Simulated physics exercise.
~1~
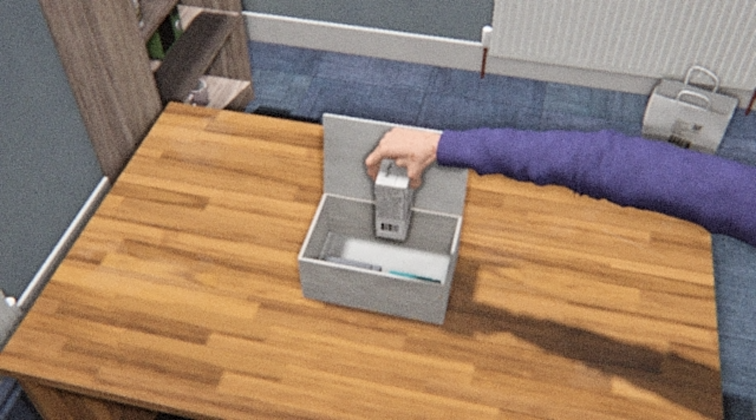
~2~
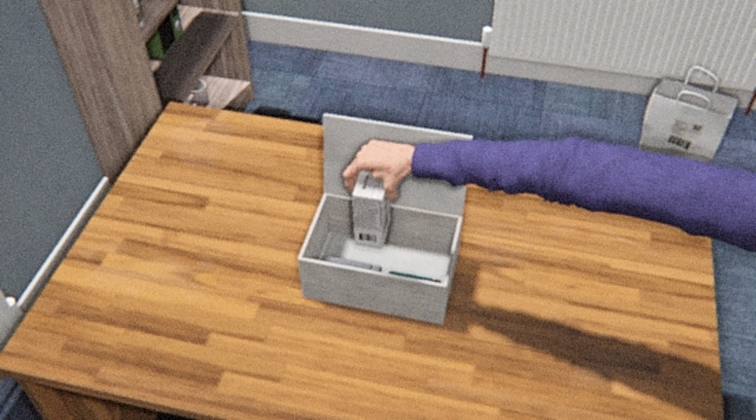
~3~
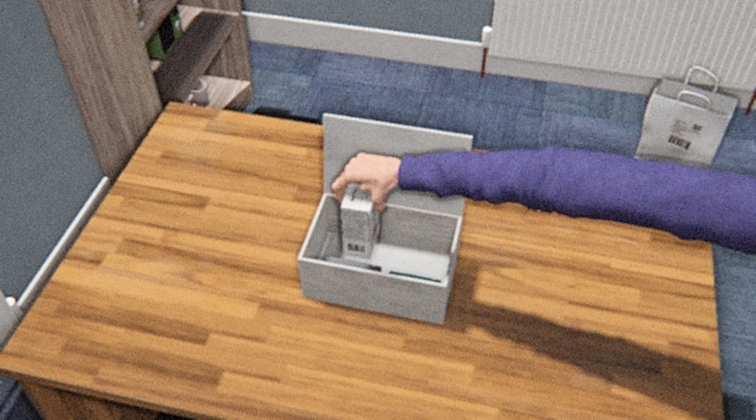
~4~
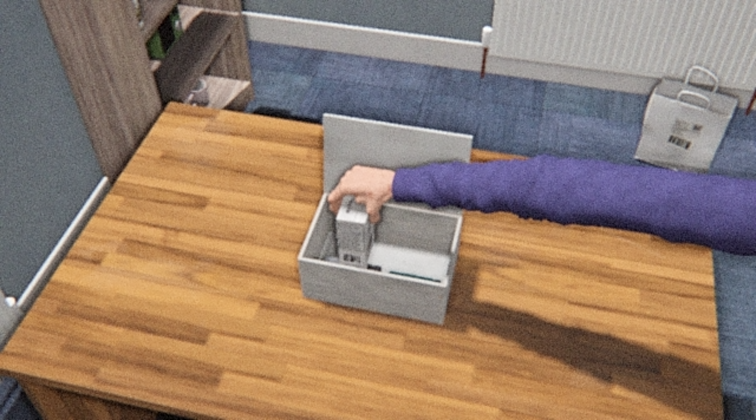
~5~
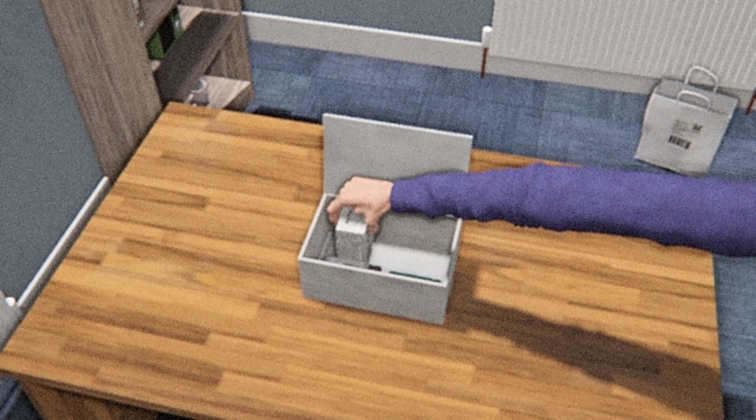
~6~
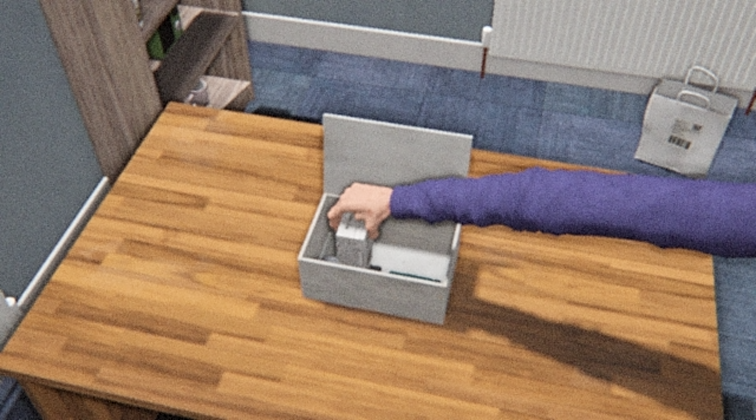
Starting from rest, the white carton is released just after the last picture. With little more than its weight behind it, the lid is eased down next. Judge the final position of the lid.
The lid finishes raised off the rim.
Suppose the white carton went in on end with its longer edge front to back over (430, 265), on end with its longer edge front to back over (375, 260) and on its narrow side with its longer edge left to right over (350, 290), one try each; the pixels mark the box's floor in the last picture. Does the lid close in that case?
Try 1: Lid stays raised; try 2: Lid stays raised; try 3: Lid goes down.
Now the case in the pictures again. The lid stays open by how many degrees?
It stays some 30° above the rim.
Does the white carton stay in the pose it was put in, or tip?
The white carton tips.
Then, 1.10 s after the last picture, lid starting down; white carton tipped 26° from how it was near (355, 251).
Then, 1.50 s after the last picture, lid 66° above the rim; white carton tipped 26° from how it was near (355, 251).
Then, 1.80 s after the last picture, lid 33° above the rim; white carton tipped 26° from how it was near (355, 251).
At rest, lid 29° above the rim; left askew, white carton; the other 2 in place. Seen from the same camera at the end, white carton near (355, 251).
